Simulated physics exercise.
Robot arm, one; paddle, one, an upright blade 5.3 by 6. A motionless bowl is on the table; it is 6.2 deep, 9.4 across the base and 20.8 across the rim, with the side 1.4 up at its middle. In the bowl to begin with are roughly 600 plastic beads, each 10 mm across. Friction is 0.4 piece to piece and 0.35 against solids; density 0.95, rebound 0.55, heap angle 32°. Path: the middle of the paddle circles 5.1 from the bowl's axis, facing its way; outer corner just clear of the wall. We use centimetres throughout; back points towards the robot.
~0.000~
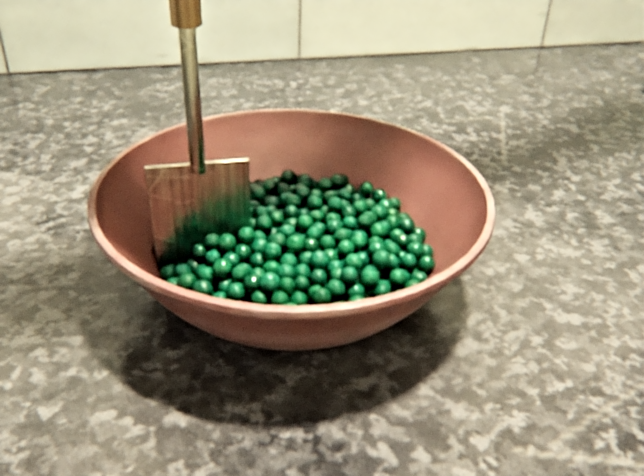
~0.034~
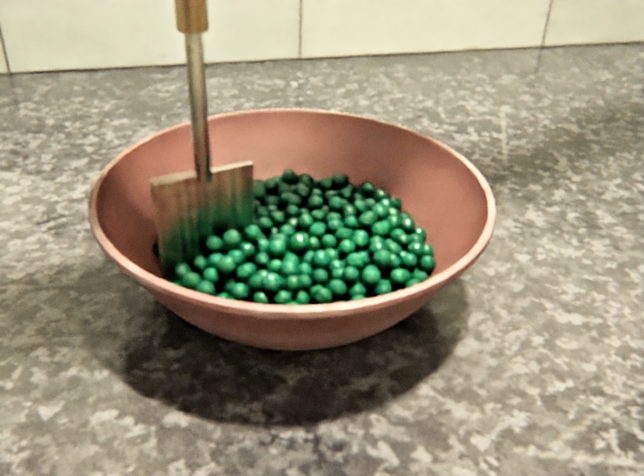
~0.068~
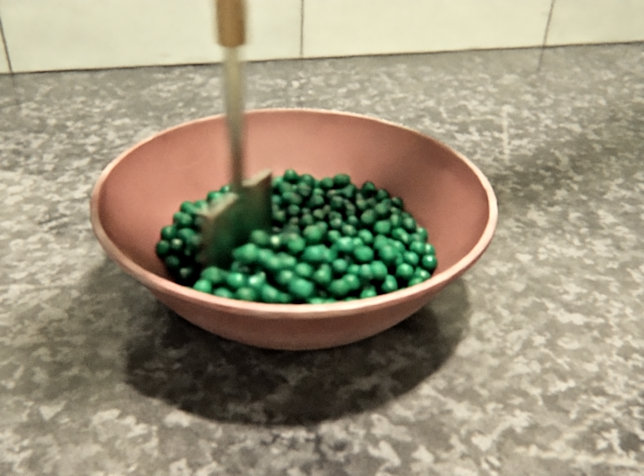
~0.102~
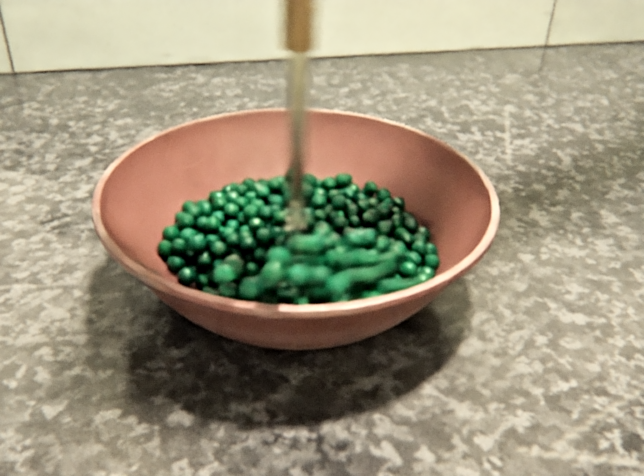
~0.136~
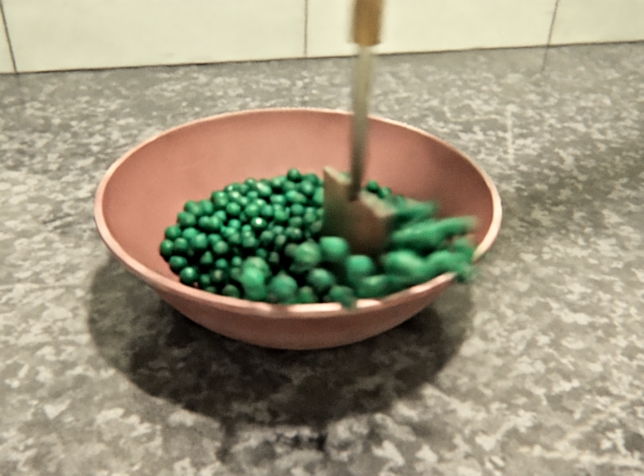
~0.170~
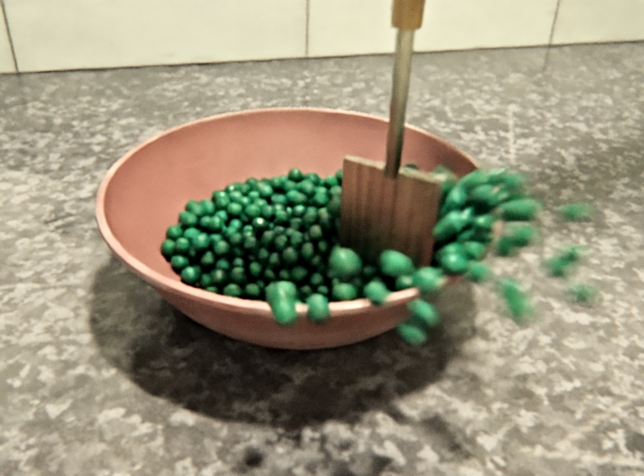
At first a flat, upright paddle stands at the left side of a reddish bowl of green beads on a speckled countertop. It sweeps through the near part of the heap toward the right, turning as it goes, and pushes beads up until a cluster flies over the right rim.
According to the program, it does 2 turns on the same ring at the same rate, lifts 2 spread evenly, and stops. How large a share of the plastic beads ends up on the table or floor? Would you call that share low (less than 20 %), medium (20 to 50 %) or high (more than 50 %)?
I would call it medium.
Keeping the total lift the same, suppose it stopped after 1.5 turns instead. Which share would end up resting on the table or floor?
I'd expect some 25 per cent.
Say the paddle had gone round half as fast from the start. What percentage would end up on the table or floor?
Estimate: Near 5 in a hundred.
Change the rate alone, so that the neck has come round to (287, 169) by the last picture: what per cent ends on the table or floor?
Roughly 5 percent of it.
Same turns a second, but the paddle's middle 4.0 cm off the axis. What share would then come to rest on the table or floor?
It would be near 25 per cent.
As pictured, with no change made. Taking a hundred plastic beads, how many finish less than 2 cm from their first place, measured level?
Around 35 in a hundred, roughly.
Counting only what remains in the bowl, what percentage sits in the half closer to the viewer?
I'd say around 50 per cent.
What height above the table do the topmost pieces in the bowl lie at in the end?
4.5 cm, roughly.
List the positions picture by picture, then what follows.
The first frame shows paddle neck at (195, 136), 0° round; upper third of the load around (299, 237), from x 160 to 425, top at y 175; 605 in the bowl.
The second frame shows paddle neck at (201, 144), 14° round; upper third of the load around (296, 240), from x 160 to 425, top at y 175.
The third frame shows paddle neck at (237, 162), 45° round; upper third of the load around (304, 246), from x 165 to 430, top at y 175.
The fourth frame shows paddle neck at (297, 169), 77° round; upper third of the load around (329, 247), from x 165 to 430, top at y 175; 604 in the bowl, 1 in flight or on the tool.
The fifth frame shows paddle neck at (358, 160), 109° round; upper third of the load around (373, 237), from x 165 to 470, top at y 175; 593 in the bowl, 12 in flight or on the tool.
The sixth frame shows paddle neck at (395, 140), 140° round; upper third of the load around (410, 215), from x 170 to 580, top at y 175; 581 in the bowl, 24 in flight or on the tool.
By 0.41 s, 5° round, highest piece 10 above the table; 463 in the bowl, 91 on the table or floor, 51 in flight or on the tool.
By 0.65 s, 229° round, highest piece 5 above the table; 442 in the bowl, 163 on the table or floor.
By 0.97 s, 0° round, highest piece 4 above the table; 442 in the bowl, 163 on the table or floor.
By 1.67 s, 0° round, highest piece 4 above the table; 442 in the bowl, 163 on the table or floor.
Final count, 442 in the bowl, 163 on the table or floor. That is 27 % on the table or floor.
